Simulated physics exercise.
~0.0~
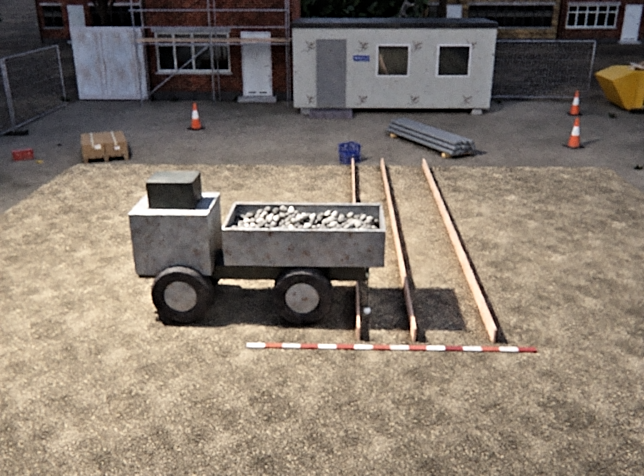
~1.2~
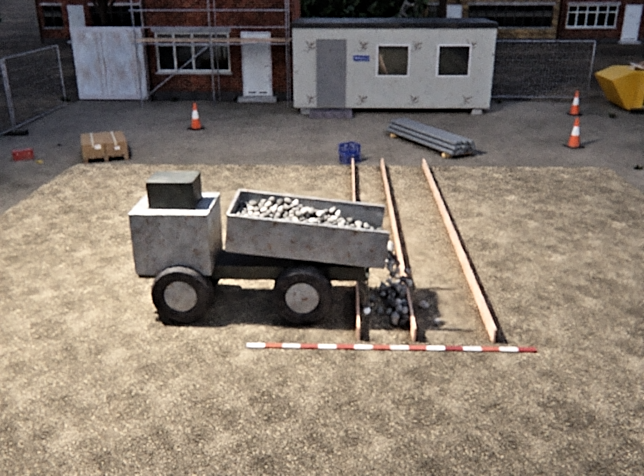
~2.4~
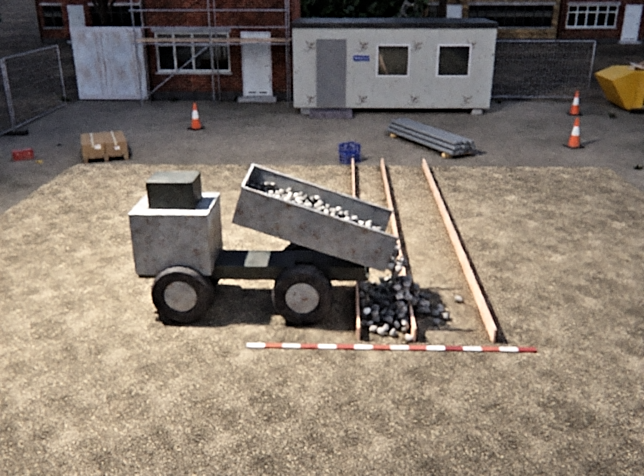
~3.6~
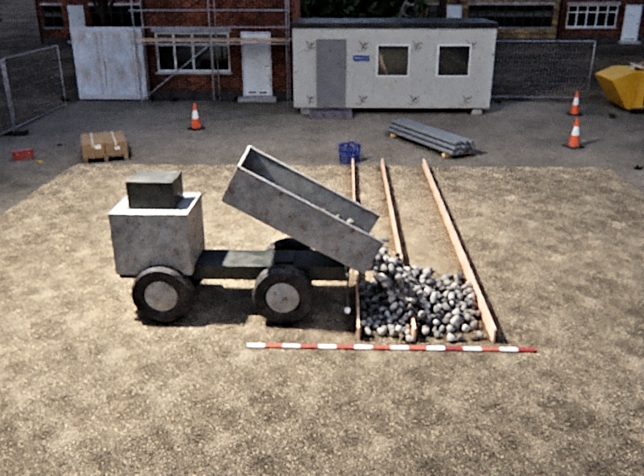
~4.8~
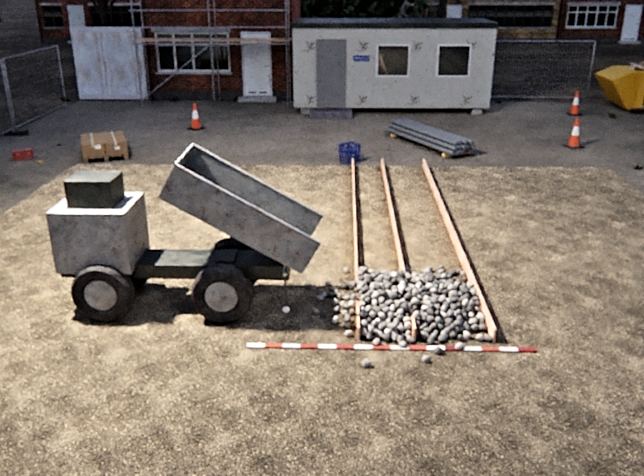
At the start, a grey tipper truck loaded with rounded stones stands side-on in a yard, its open body reaching over three wooden boards laid on the ground beside a red and white staff. The front of the body begins to rise, and stones spill from its right end between the boards. As the body tilts more steeply, the pile grows and spreads rightward into the far bay, while the truck starts rolling left. It draws clear with its body raised and empty, leaving a broad heap across both bays and a few stray stones outside them.
